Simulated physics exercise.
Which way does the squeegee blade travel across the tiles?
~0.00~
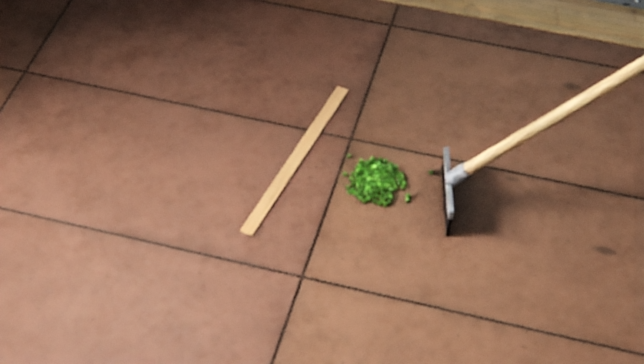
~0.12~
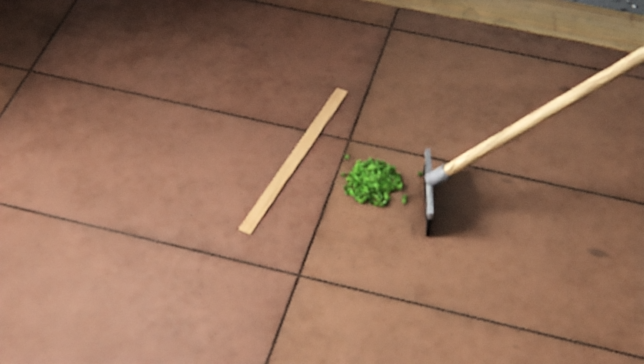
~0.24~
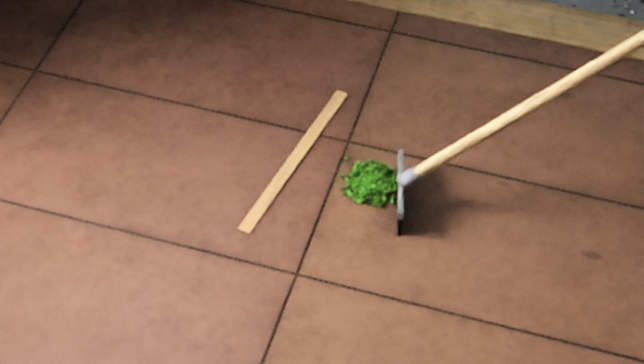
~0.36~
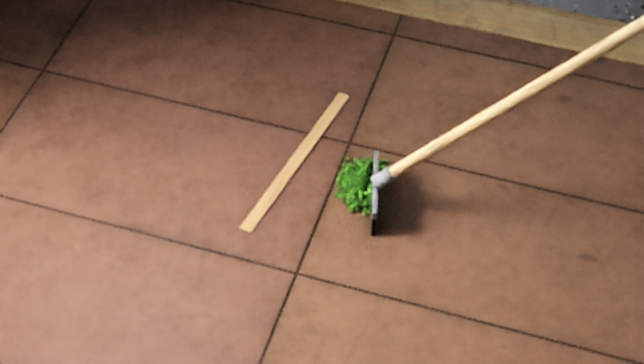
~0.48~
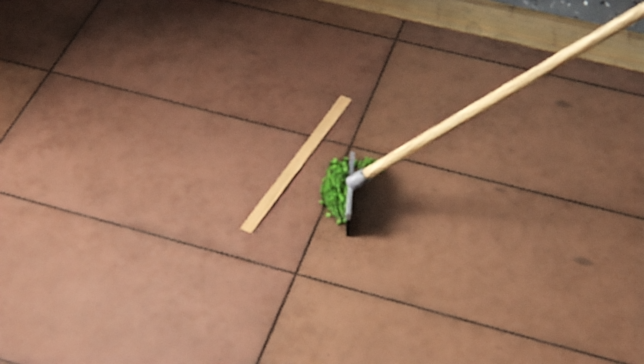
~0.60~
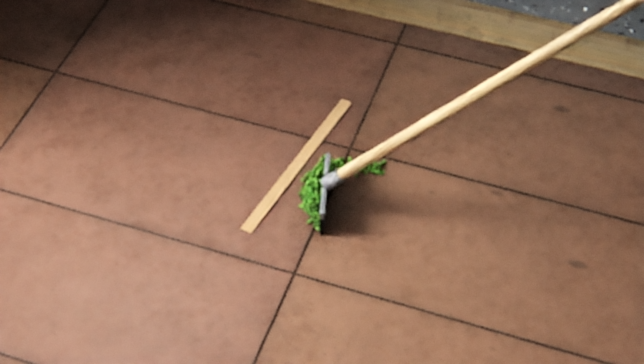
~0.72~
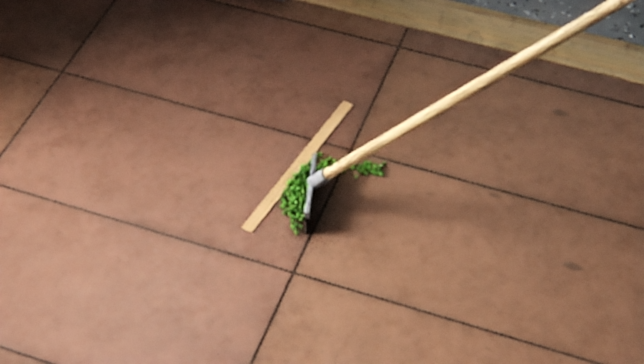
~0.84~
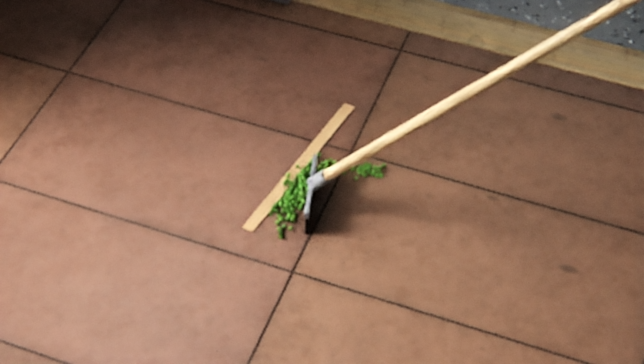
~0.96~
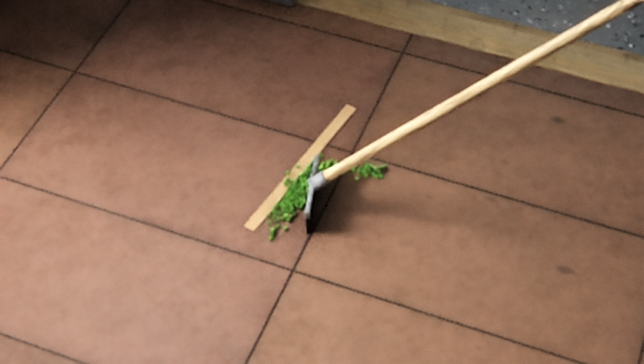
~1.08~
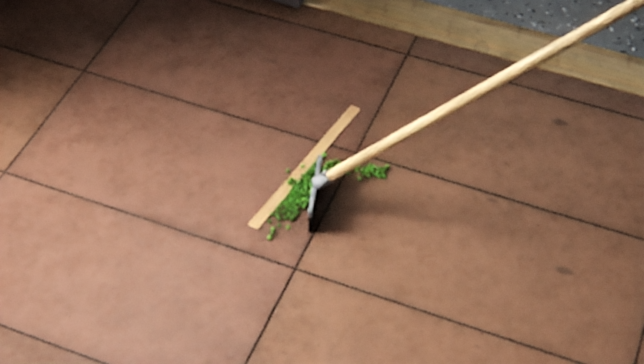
The blade travels to the left, pushing the green pieces towards the wooden strip before it comes to a stop.
On brown floor tiles, a long-handled squeegee pushing small green pieces left against a fixed wooden strip, some spilling past the blade.
